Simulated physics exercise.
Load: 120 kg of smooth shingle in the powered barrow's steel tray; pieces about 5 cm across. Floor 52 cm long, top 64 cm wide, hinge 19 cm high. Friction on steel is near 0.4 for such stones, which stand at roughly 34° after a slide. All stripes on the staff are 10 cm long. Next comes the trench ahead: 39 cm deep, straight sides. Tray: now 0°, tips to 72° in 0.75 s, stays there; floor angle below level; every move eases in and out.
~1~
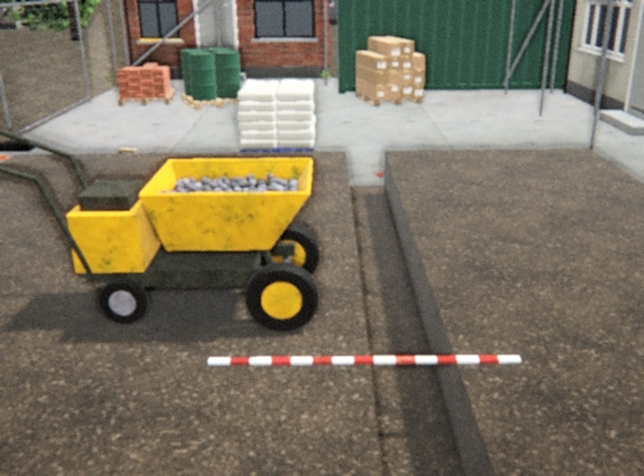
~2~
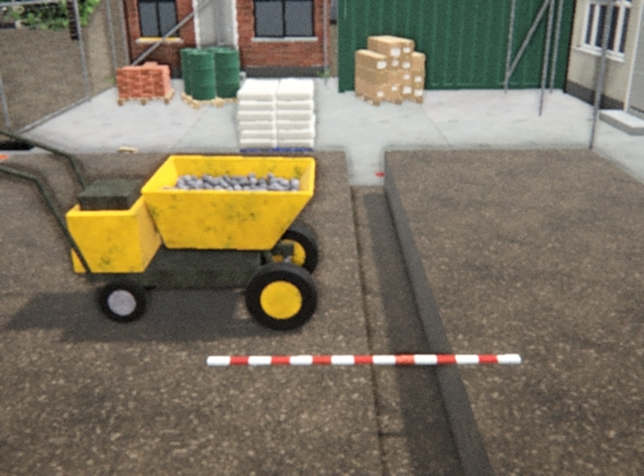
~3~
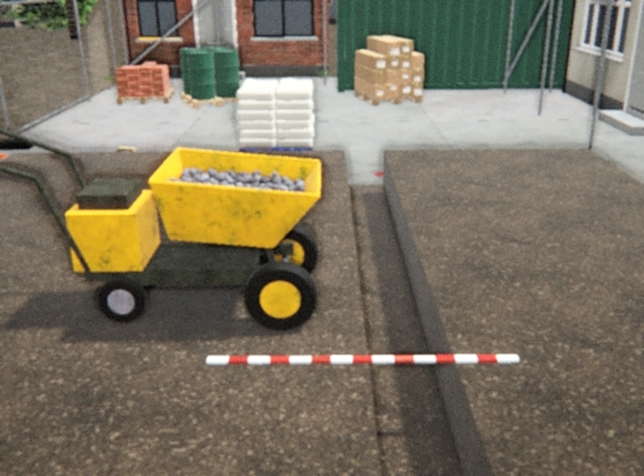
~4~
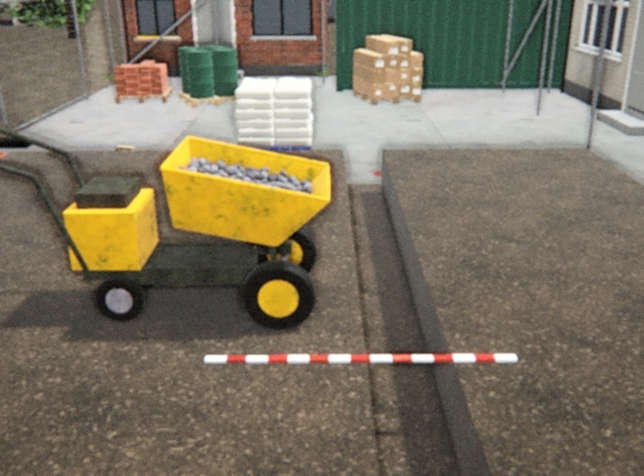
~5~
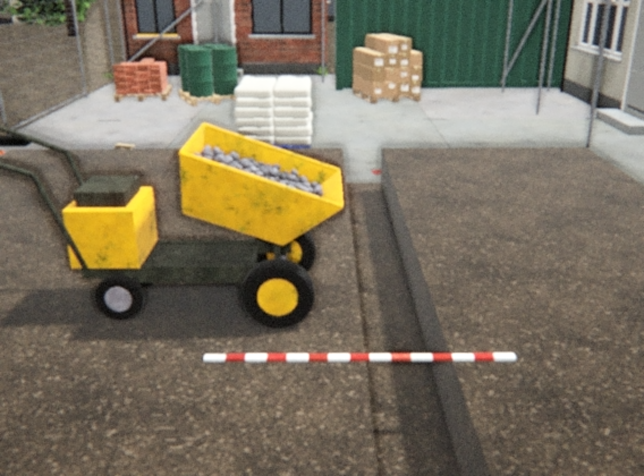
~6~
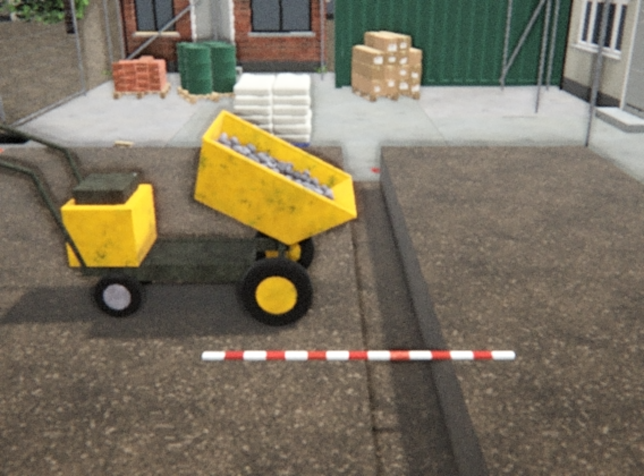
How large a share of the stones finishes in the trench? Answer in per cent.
A share of about 53 per cent.
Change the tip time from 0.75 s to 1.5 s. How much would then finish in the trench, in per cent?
Close to 75 per cent then.
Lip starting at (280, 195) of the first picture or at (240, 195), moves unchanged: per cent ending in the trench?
The first start gives about 85 per cent, the second about 90.
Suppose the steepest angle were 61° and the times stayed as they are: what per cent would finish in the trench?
Some 45 in a hundred, I'd say.
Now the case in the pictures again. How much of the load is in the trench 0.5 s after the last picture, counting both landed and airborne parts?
Roughly 25% by that time.
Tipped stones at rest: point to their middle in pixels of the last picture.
Middle at around (426, 340), I'd say.
Then, 0.2 s after the last picture the floor is at 60°, 100 % in the tray; the foremost stones are at (377, 248).
Then, 0.5 s after the last picture the floor is at 72°, 65 % in the tray, 24 % in the trench, 12 % past the trench; the foremost stones are at (459, 295).
Then, 0.9 s after the last picture the floor is at 72°, 19 % in the tray, 36 % in the trench, 46 % past the trench; the foremost stones are at (602, 301).
Then, 2.8 s after the last picture the floor is at 72°, 0 % in the tray, 53 % in the trench, 47 % past the trench; the foremost stones are past the picture's edge.
